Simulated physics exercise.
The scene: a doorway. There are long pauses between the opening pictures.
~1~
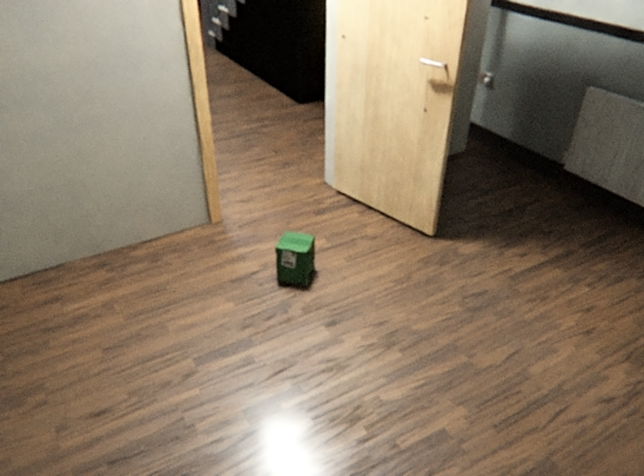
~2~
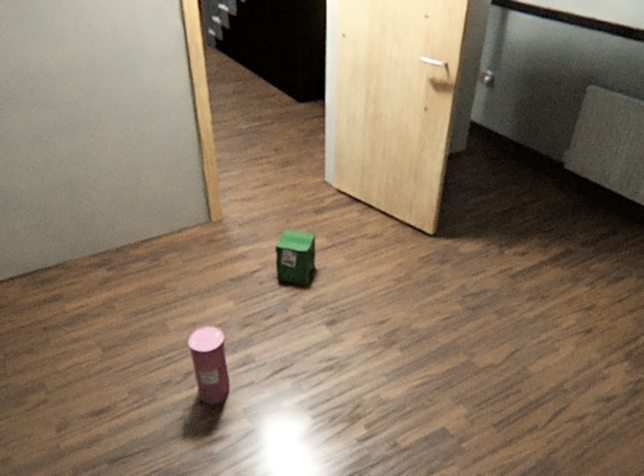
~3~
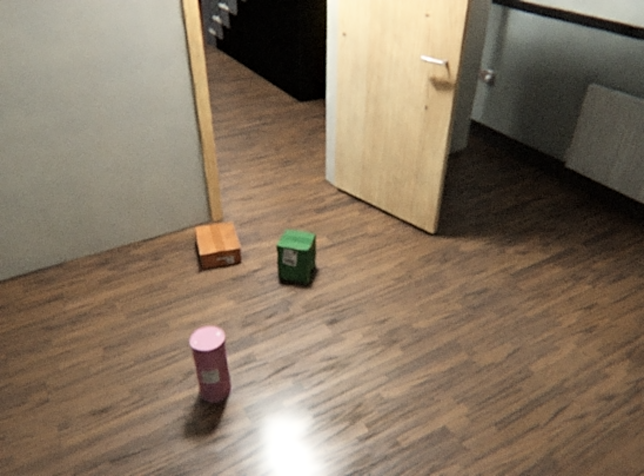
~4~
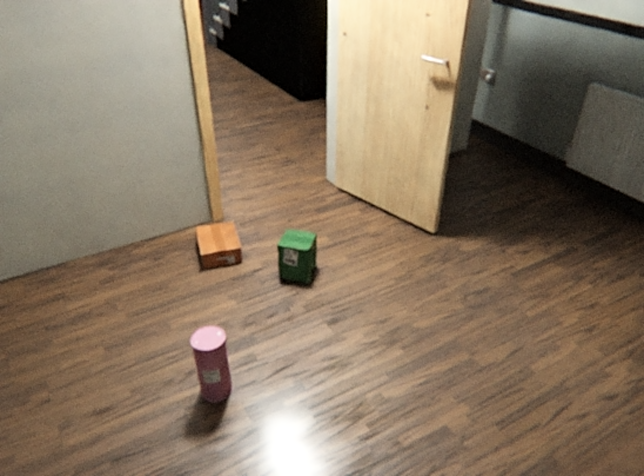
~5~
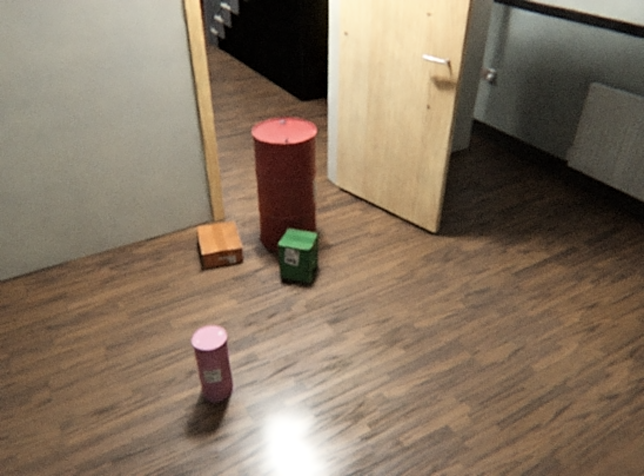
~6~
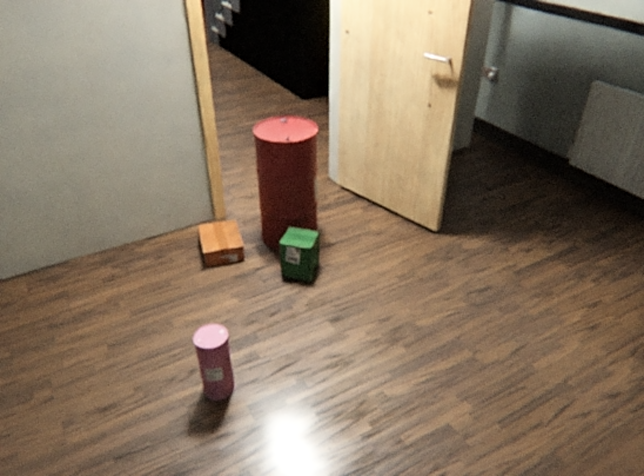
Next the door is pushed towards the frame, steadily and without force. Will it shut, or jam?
The door stops short.
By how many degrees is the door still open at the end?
About 50°.
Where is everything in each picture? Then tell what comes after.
Door wide open and still, in the first picture.
Door wide open and still; green parcel (296, 257), in the second picture.
Door wide open and still; pink canister (212, 365); green parcel (297, 256), in the third picture.
Door wide open and still; orange parcel (219, 244); pink canister (213, 365), in the fourth picture.
Door wide open and still; green parcel (299, 256); orange parcel (220, 244), in the fifth picture.
Door wide open and still; red drum (288, 185); pink canister (215, 363), in the sixth picture.
Then, 0.50 s on from there, door at 94°.
Then, 0.80 s on from there, door at 80°.
Then, 1.10 s on from there, door at 64°.
Then, 1.30 s on from there, door at 53°.
In the end, door at 48°; all 4 unmoved. At the end, from the last picture's camera, red drum near (286, 185).
